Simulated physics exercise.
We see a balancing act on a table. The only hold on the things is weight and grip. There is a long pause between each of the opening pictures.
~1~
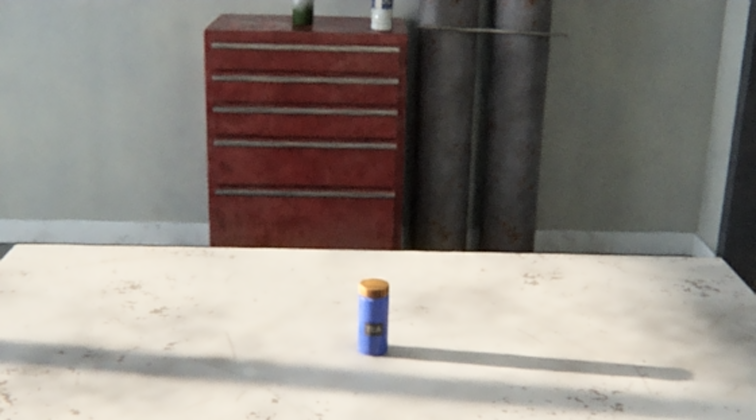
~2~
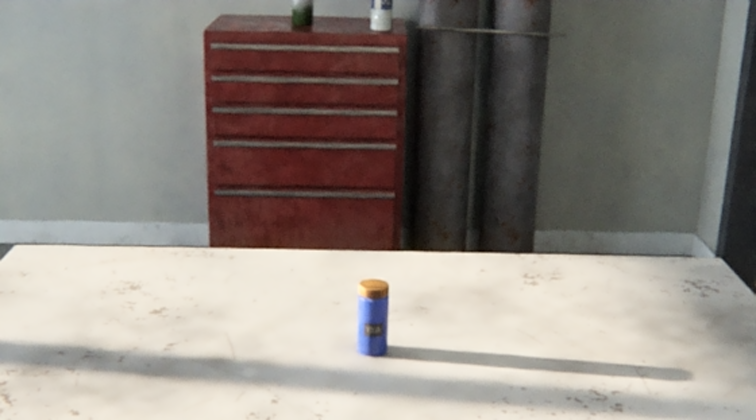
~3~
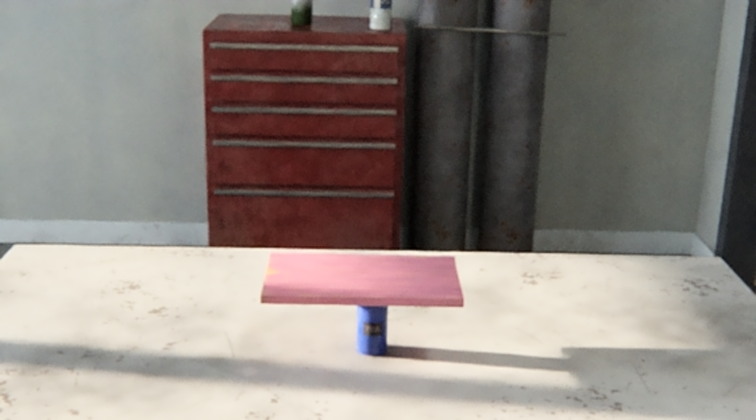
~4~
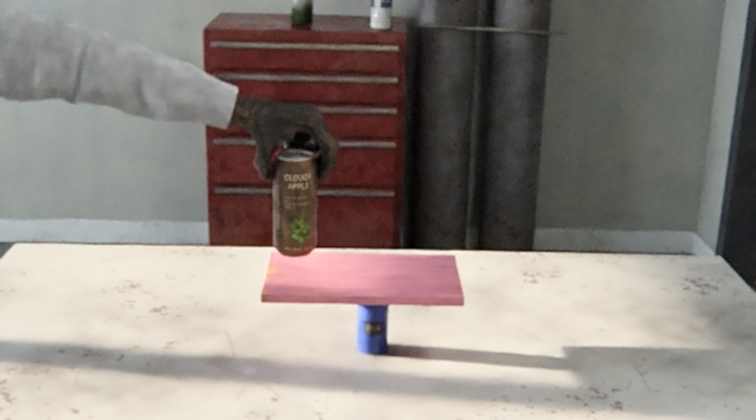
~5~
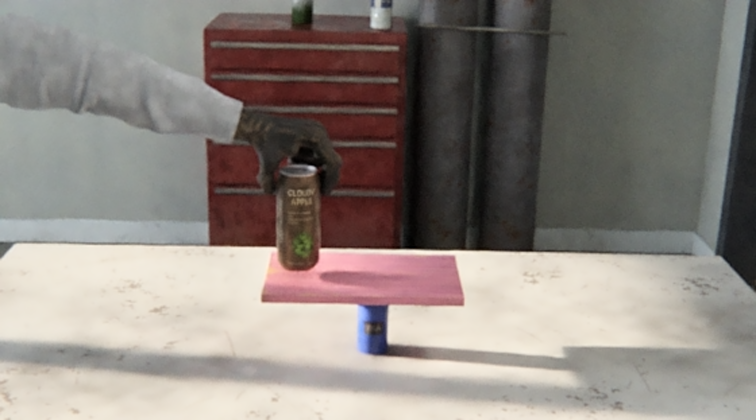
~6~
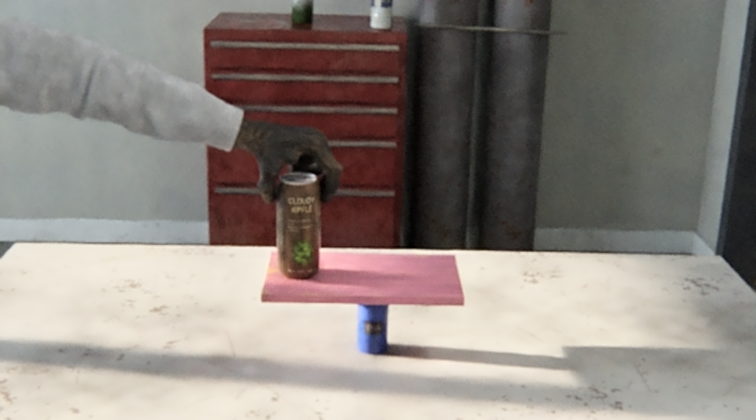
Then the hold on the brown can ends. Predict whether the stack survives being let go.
In the end it goes wrong, really.
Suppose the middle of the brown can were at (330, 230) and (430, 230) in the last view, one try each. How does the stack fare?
The stack topples over with the first try and topples over with the second.
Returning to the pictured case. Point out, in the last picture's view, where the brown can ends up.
At about (220, 317).
Then, 0.30 s later than the last frame, brown can now fallen; pink board tilted by 43°.
Then, 0.40 s later than the last frame, pink board tilted by 50°; blue shaker tilted by 5°.
Then, 0.60 s later than the last frame, pink board now fallen; blue shaker on its side.
Then, 0.70 s later than the last frame, blue shaker now fallen.
When it is over, fallen, brown can, blue shaker and pink board. End places, in pixels of the last picture, brown can near (220, 317). The stack gives way.
